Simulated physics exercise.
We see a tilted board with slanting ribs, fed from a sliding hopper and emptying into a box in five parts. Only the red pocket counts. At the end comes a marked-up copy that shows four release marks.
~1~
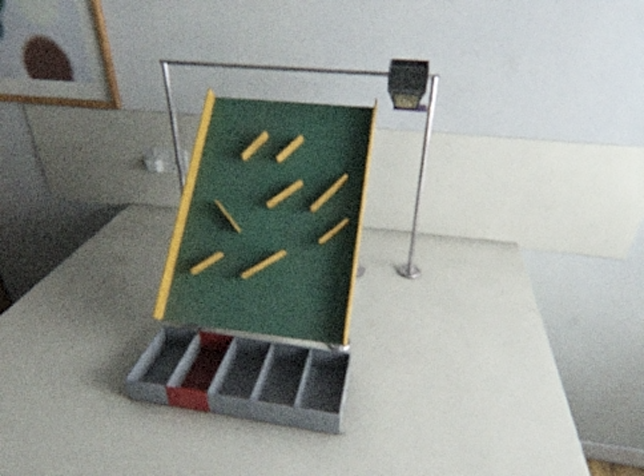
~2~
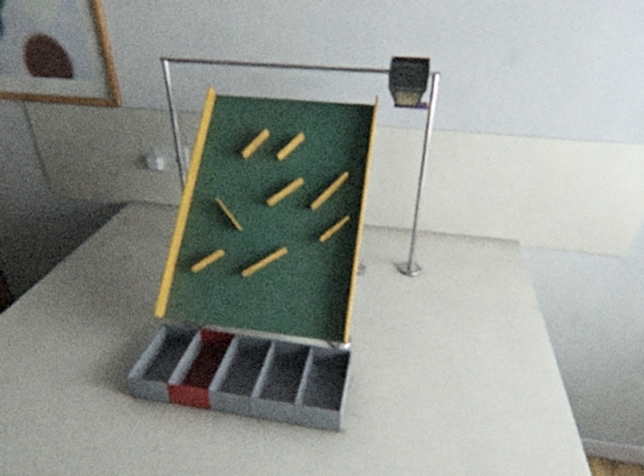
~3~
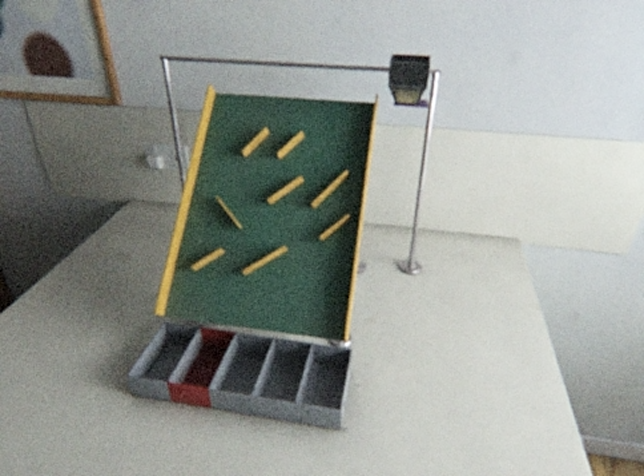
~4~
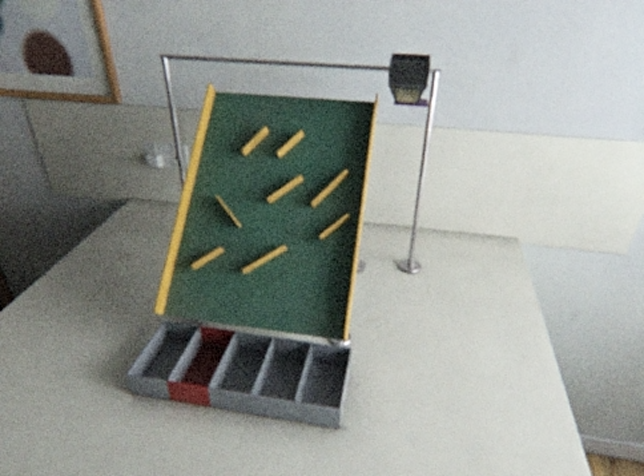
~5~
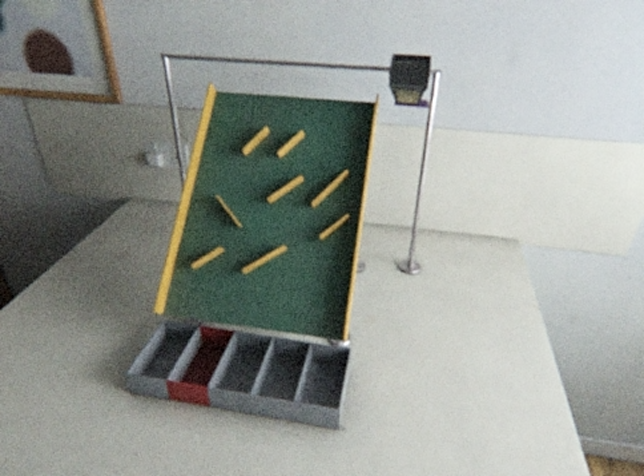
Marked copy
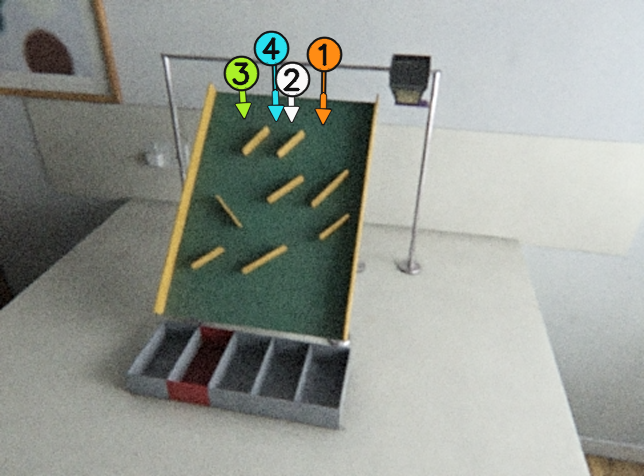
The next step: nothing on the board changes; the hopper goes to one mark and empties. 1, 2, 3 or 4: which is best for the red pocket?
Choose 2.
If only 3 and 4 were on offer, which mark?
The answer is 4.
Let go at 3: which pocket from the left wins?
The first from the left.
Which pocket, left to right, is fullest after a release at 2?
The second.
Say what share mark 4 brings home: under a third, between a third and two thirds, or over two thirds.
Between a third and two thirds.
On the marked copy, mark 1 meets the board at (323, 118); mark 2 meets the board at (291, 116); mark 3 meets the board at (243, 112); mark 4 meets the board at (276, 115).
For mark 1, about a third in the red pocket, about two thirds in other pockets.
For mark 2, nearly all in the red pocket, a small part in other pockets, a stray few outside the box.
For mark 3, about a third in the red pocket, about two thirds in other pockets.
For mark 4, about half in the red pocket, about half in other pockets.
